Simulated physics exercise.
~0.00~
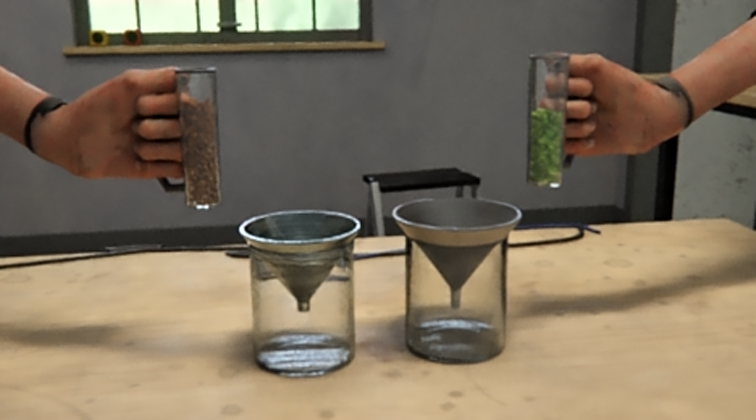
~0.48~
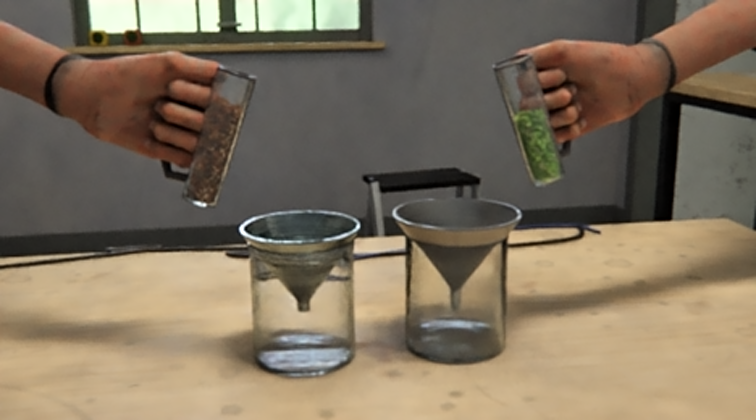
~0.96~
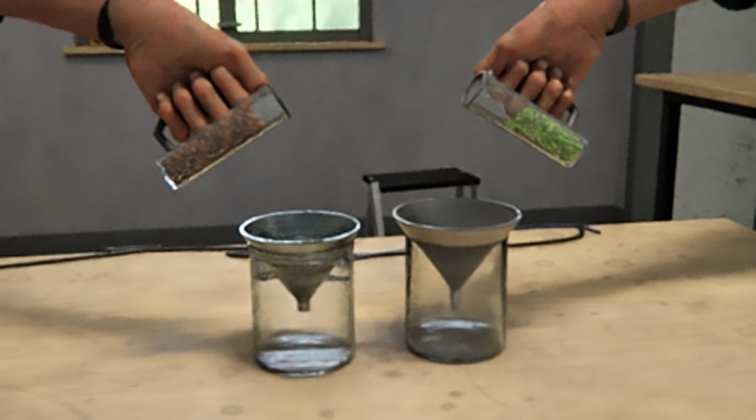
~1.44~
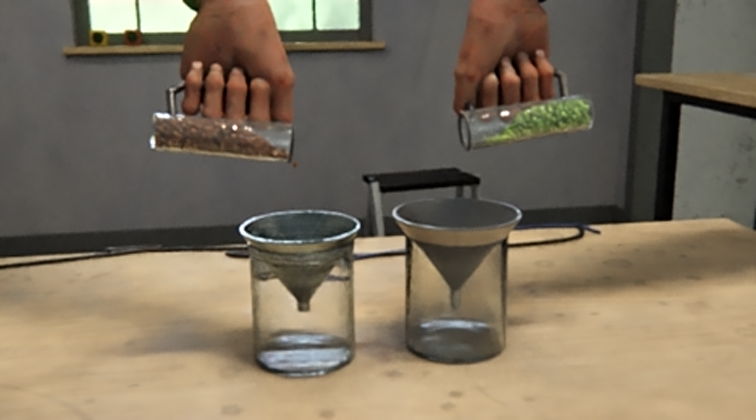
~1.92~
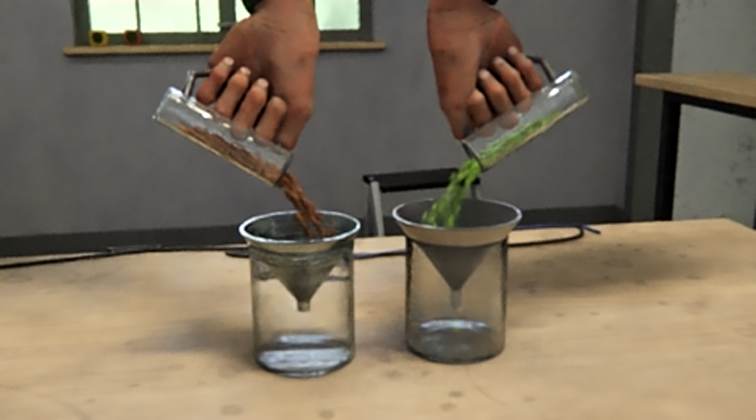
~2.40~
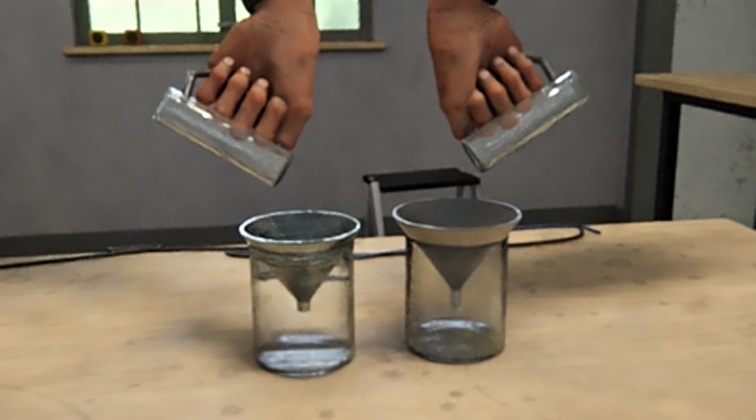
Two hands held glass cups over funnels set in clear jars, the left with brown bits and the right with green, then tipped them until everything poured into the funnels, leaving the cups empty and hardly anything visible down in the jars.
